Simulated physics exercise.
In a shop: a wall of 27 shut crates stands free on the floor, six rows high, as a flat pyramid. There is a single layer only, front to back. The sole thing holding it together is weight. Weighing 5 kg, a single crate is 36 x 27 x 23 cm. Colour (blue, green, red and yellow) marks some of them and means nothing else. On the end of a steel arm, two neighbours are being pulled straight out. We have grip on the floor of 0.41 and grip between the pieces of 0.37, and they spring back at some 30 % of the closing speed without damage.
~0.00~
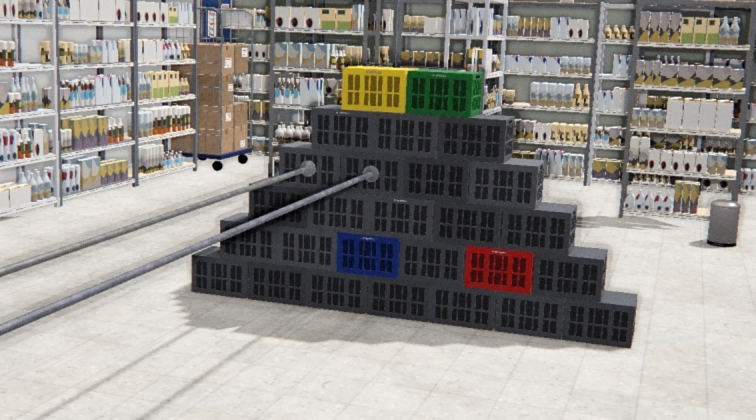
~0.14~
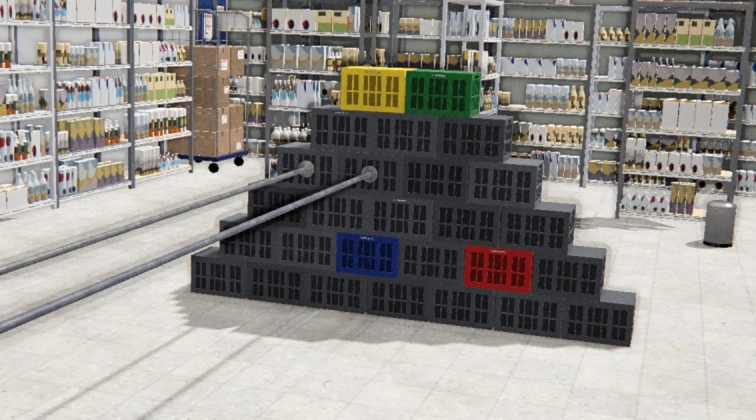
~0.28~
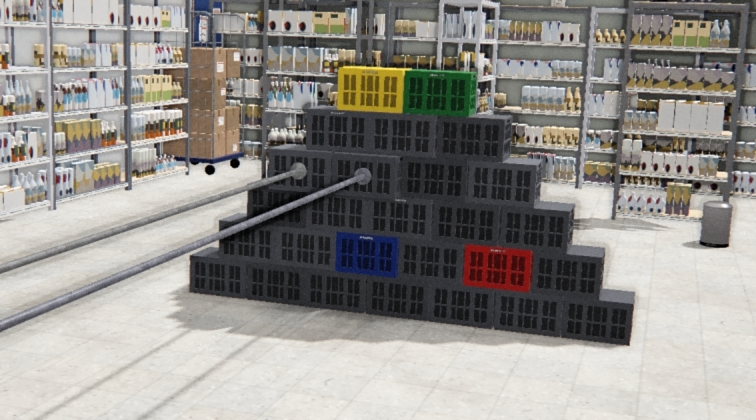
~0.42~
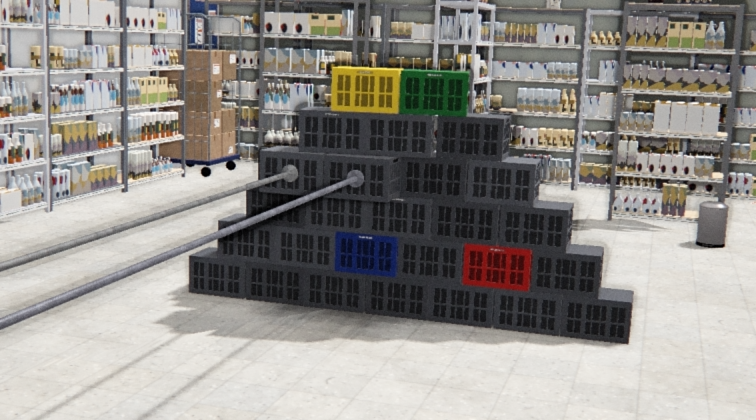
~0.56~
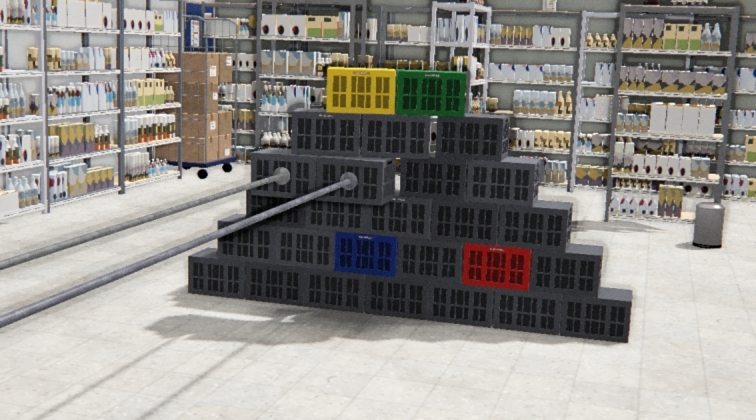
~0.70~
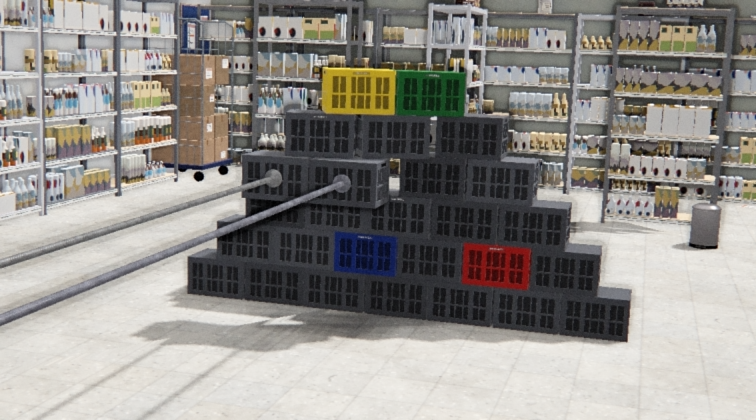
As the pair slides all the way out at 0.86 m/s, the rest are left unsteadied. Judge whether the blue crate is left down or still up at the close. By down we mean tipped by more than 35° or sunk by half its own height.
At the close the blue crate is still up.
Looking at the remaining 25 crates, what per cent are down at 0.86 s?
0 per cent at that moment.
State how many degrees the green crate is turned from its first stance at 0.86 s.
About 0°.
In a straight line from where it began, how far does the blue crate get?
Close to 0 cm, start to finish.
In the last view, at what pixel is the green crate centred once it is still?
End point in last frame: Roughly (488, 387).
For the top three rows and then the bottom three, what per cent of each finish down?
From above it's 60%, from below it's 0%.
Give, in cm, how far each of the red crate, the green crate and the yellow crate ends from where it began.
Moved: Red 0, green 190, yellow 100.
After 0.86 s, none of the 25 other crates down, 4 disturbed; blue crate unmoved; green crate shifted 19 cm.
After 1.36 s, 2 of the 25 other crates down; blue crate unmoved; green crate leaning 52°, 19 cm lower.
After 1.84 s, 3 of the 25 other crates down; blue crate unmoved; yellow crate upside down.
After 3.10 s, 4 of the 25 other crates down; blue crate unmoved; yellow crate upside down.
At rest (4.0 s), 4 of the 25 other crates down; blue crate unmoved; yellow crate upside down; green crate 1.17 m lower. As the last picture would show them, middles, blue crate near (372, 249), yellow crate near (401, 246).
